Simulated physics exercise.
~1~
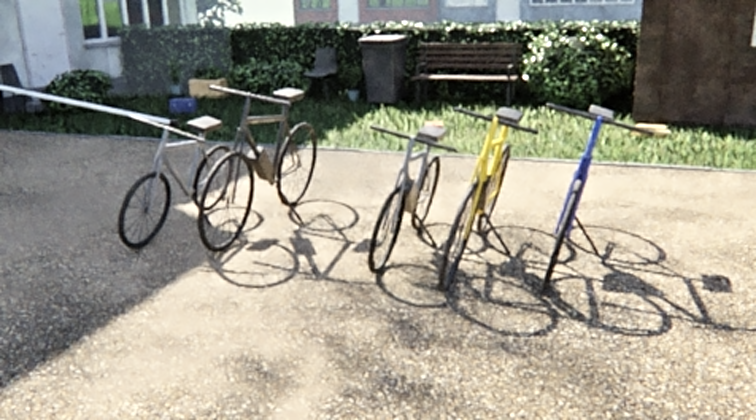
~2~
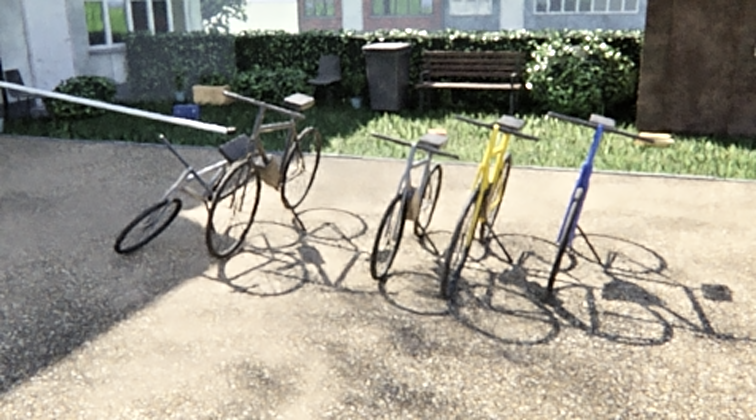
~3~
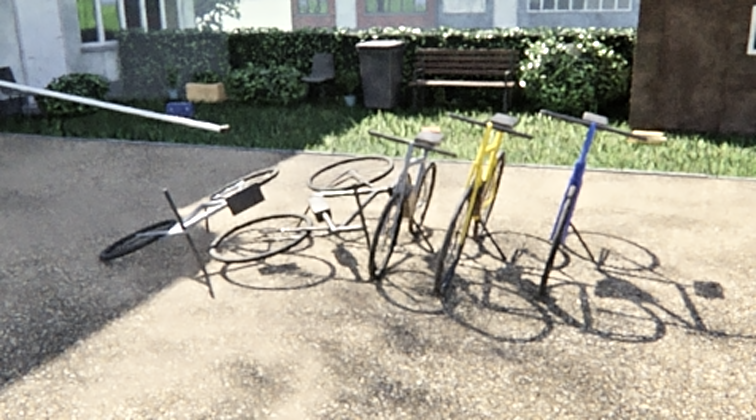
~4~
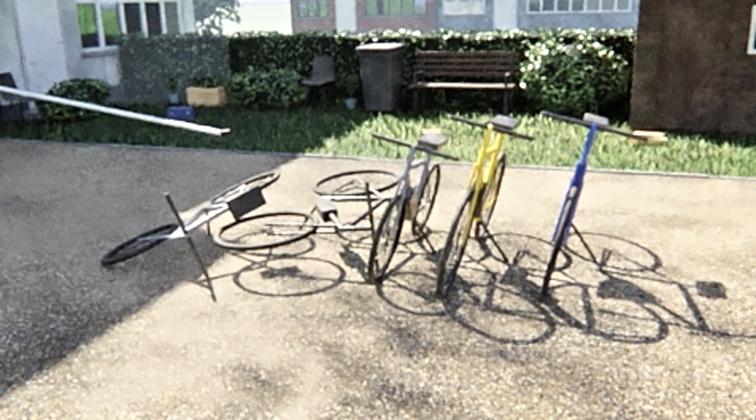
Back yard with five parked bicycles, a pole tipping the leftmost one into its neighbour, both toppling while three stay standing.
